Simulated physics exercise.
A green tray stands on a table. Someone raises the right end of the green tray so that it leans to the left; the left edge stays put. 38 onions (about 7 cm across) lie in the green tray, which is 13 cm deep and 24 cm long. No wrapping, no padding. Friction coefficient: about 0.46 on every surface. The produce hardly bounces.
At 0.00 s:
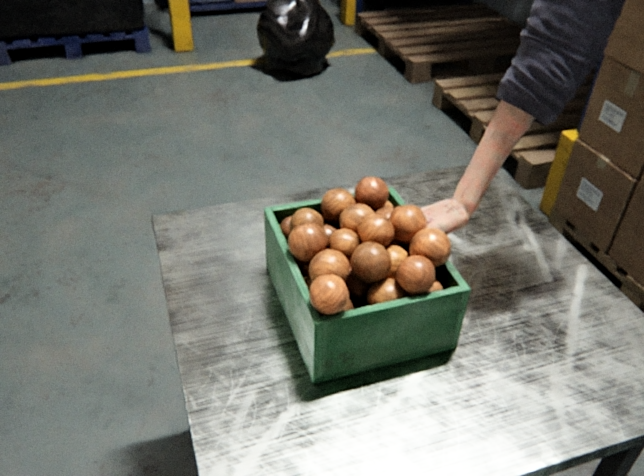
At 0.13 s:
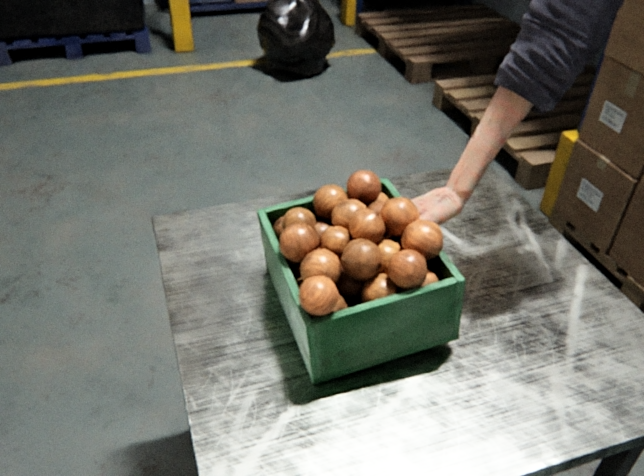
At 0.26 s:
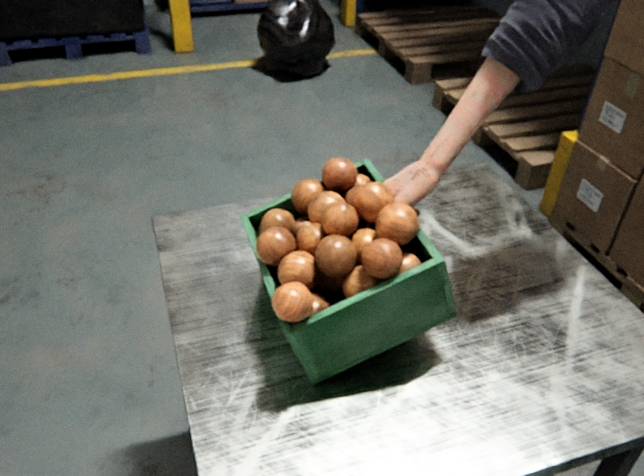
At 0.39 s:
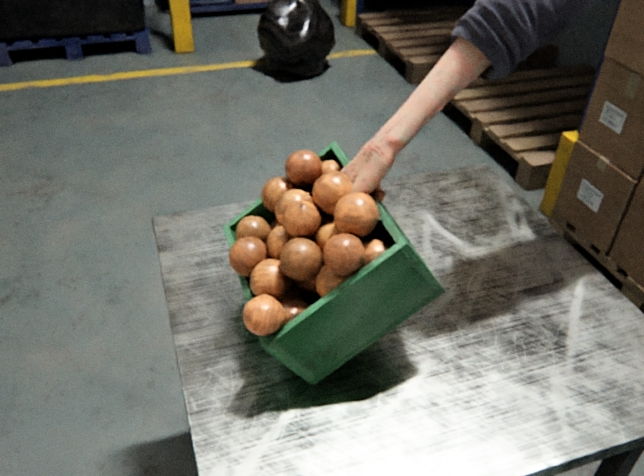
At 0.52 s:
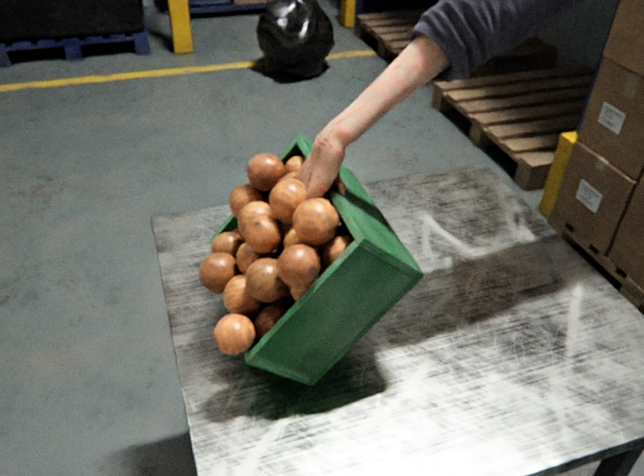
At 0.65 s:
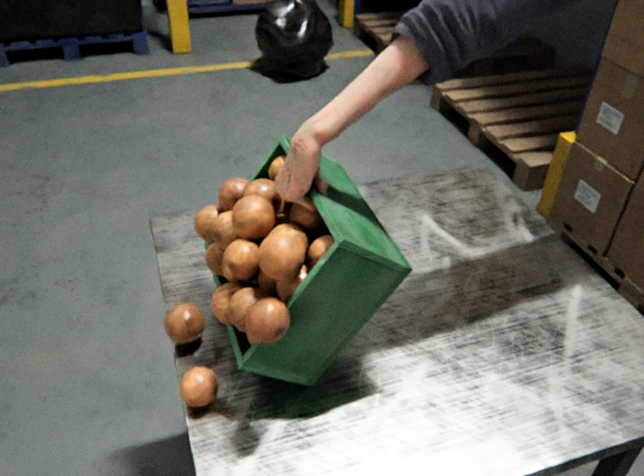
A green tray of brown balls is tilted left by a hand, and some roll out.
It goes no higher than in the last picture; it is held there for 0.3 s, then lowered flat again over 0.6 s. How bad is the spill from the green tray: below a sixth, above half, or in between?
It sheds from a sixth to a half of them.
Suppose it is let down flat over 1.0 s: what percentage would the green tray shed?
In that case green tray 30 per cent.
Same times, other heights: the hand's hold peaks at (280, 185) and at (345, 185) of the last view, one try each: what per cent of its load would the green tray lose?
Green tray 40 then 20 per cent.
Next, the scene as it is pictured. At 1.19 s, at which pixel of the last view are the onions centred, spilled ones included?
Near (293, 280).
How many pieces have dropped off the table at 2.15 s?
Roughly 12.
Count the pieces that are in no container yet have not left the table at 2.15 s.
Roughly 1.
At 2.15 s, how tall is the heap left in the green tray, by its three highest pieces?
Some 17 cm.
After 0.89 s, tilt 54°; the green tray is down by 6 of 38.
After 1.19 s, tilt 35°; the green tray is down by 11 of 38.
After 1.61 s, tilt 0°; the green tray is down by 12 of 38.
Final count (at 2.15 s), the green tray is down by 12 of 38. Asked share, 12 of 38, 32 per cent.
